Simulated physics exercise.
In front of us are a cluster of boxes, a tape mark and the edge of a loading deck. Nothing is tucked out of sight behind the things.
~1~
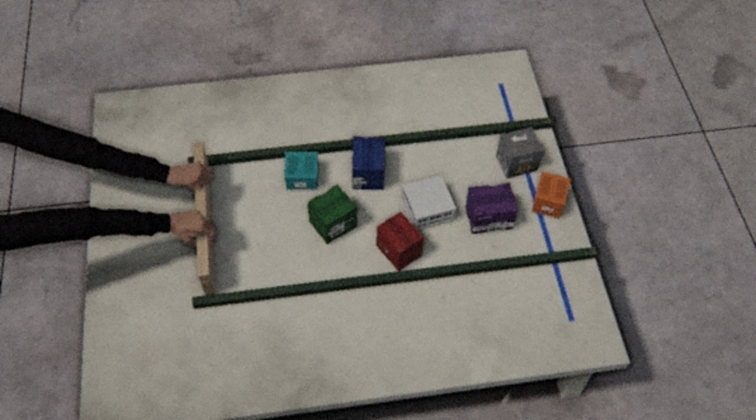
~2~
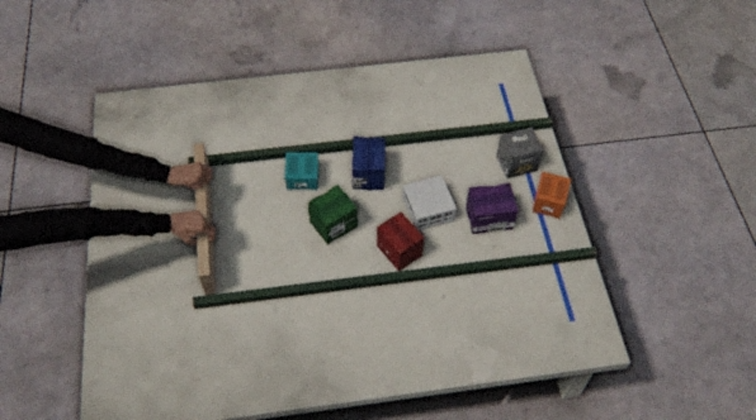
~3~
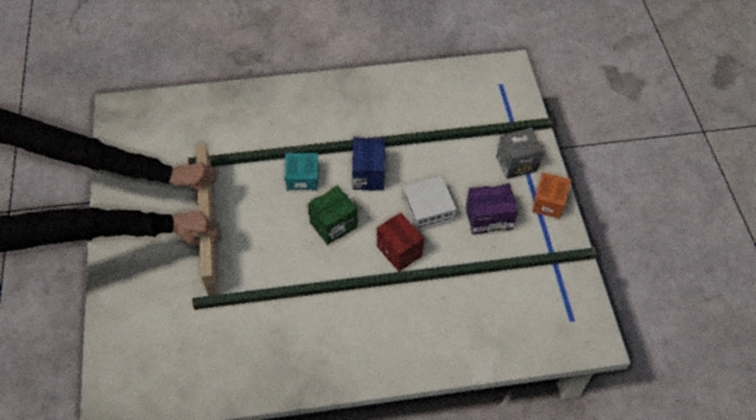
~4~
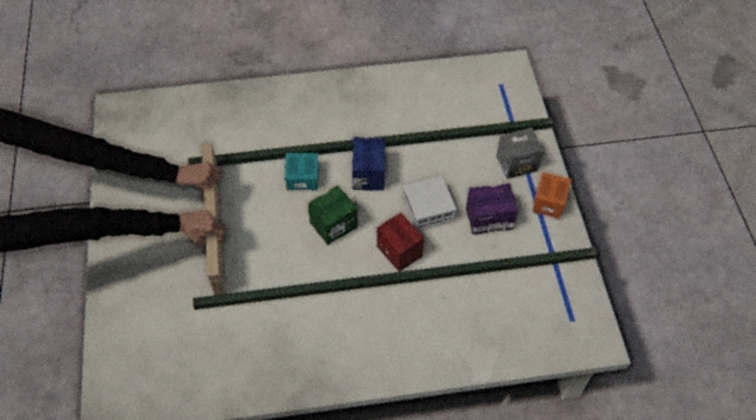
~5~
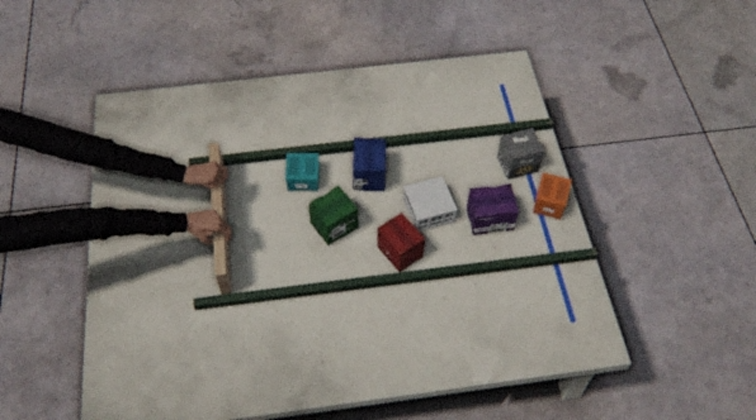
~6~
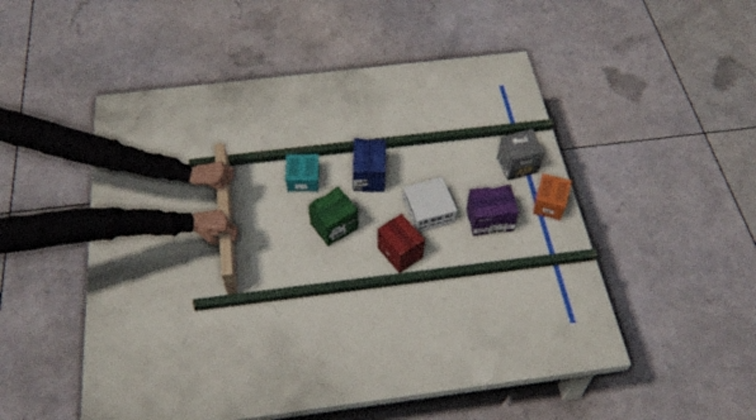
Two hands in dark sleeves reach from the left and grip an upright wooden plank on a pale deck above grey paving, seen from high above. Between two dark green rails sit teal, blue, green, red, white and purple boxes, with grey and orange ones near a blue tape line at right. The hands slide the plank slowly a short way right, touching no boxes, which stay put.
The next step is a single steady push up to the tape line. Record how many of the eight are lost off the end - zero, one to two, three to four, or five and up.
Watching this, the number dropping off is more than four.
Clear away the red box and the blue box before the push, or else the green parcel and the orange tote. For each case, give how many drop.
Well, the first time you'd get 4, and the next time 3.
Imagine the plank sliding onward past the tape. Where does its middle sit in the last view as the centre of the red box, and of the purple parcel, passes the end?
At (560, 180) for the red box; at (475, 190) for the purple parcel.
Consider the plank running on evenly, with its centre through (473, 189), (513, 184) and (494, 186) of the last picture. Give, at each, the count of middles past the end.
In that order 1, 3 and 3.
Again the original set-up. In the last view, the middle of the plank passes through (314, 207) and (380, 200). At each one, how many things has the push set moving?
So far 2, and 5 at the second.
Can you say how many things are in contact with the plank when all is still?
The count comes out at 3.
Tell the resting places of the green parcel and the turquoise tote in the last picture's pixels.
Roughly at (558, 195) and at (538, 145), in that order.
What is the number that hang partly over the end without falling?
As for overhanging, the count is 0.
A little later, none off yet; orange tote at rest near (552, 198); grey box at rest near (520, 155); purple parcel at rest near (492, 210).
Next, none off yet; orange tote shifted a little near (568, 192); grey box at rest near (520, 155); purple parcel shifted about its own width near (537, 207).
When it is over, the number that fall off is five or more; down, blue box, white crate, purple parcel, grey box and orange tote.
